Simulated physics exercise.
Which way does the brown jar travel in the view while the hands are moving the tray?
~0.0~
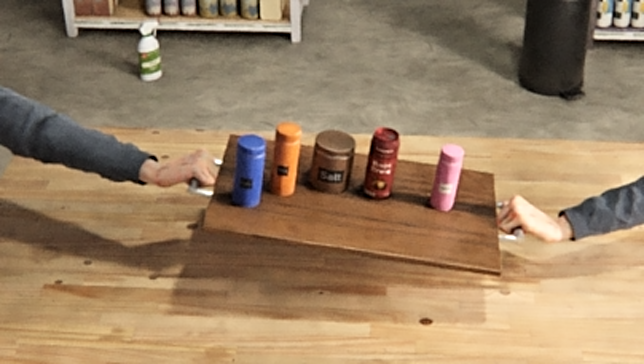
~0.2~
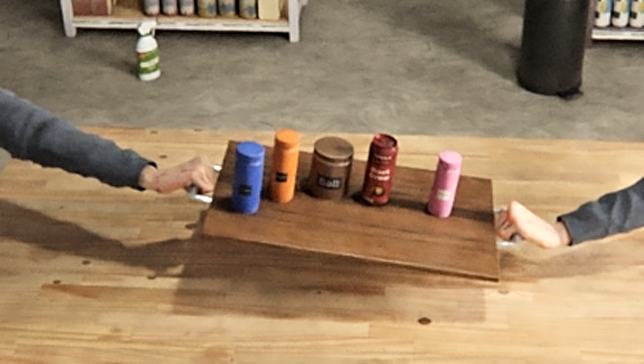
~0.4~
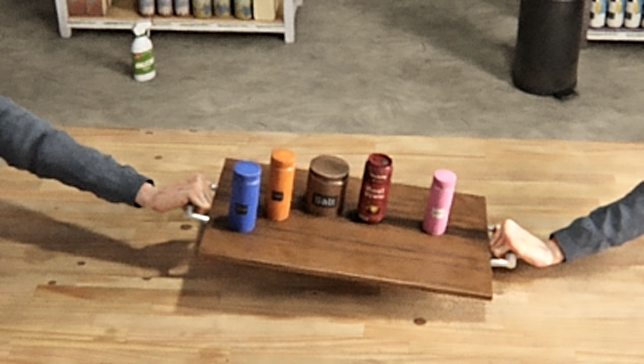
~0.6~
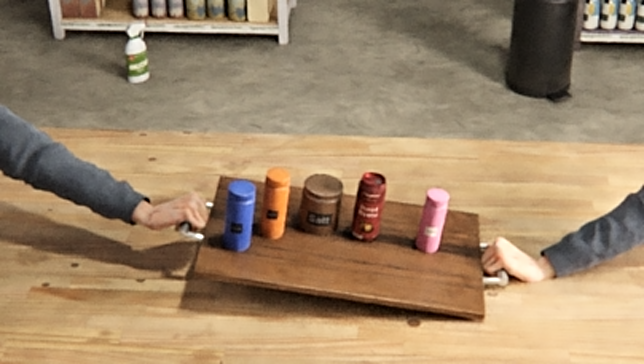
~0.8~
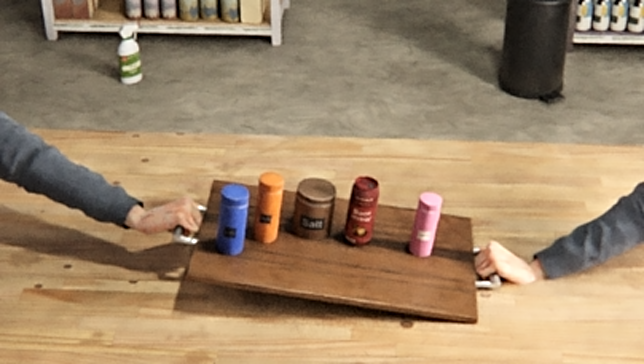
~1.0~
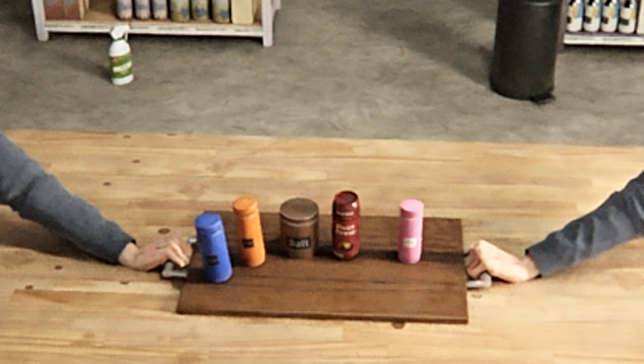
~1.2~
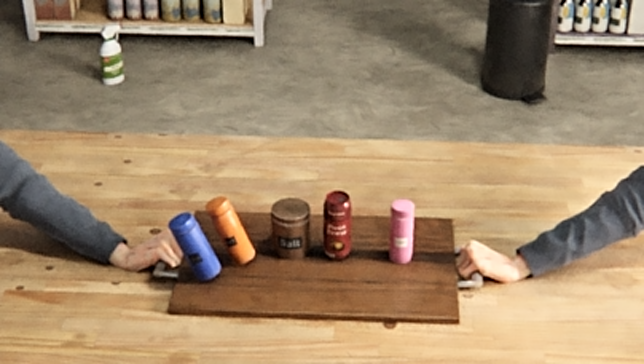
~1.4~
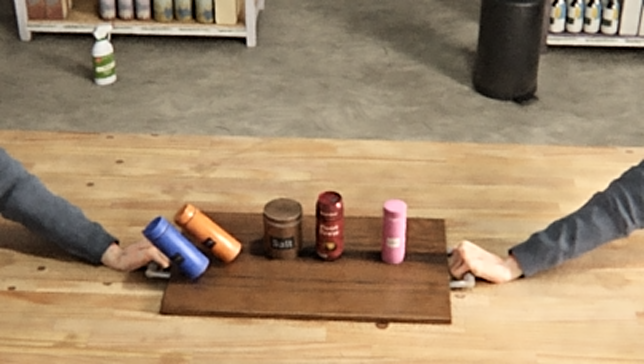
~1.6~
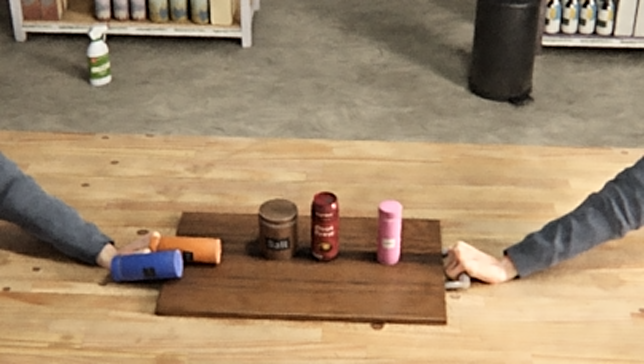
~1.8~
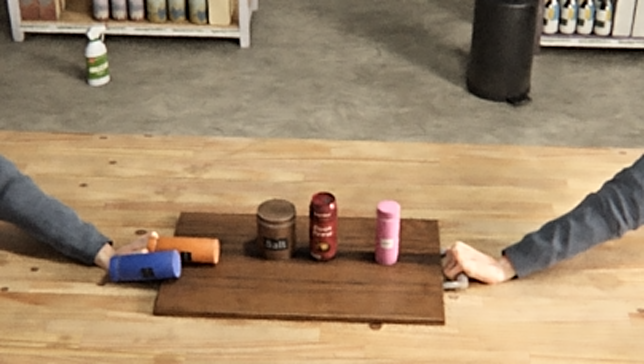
The brown jar moves down in the view, carried along with the tray.
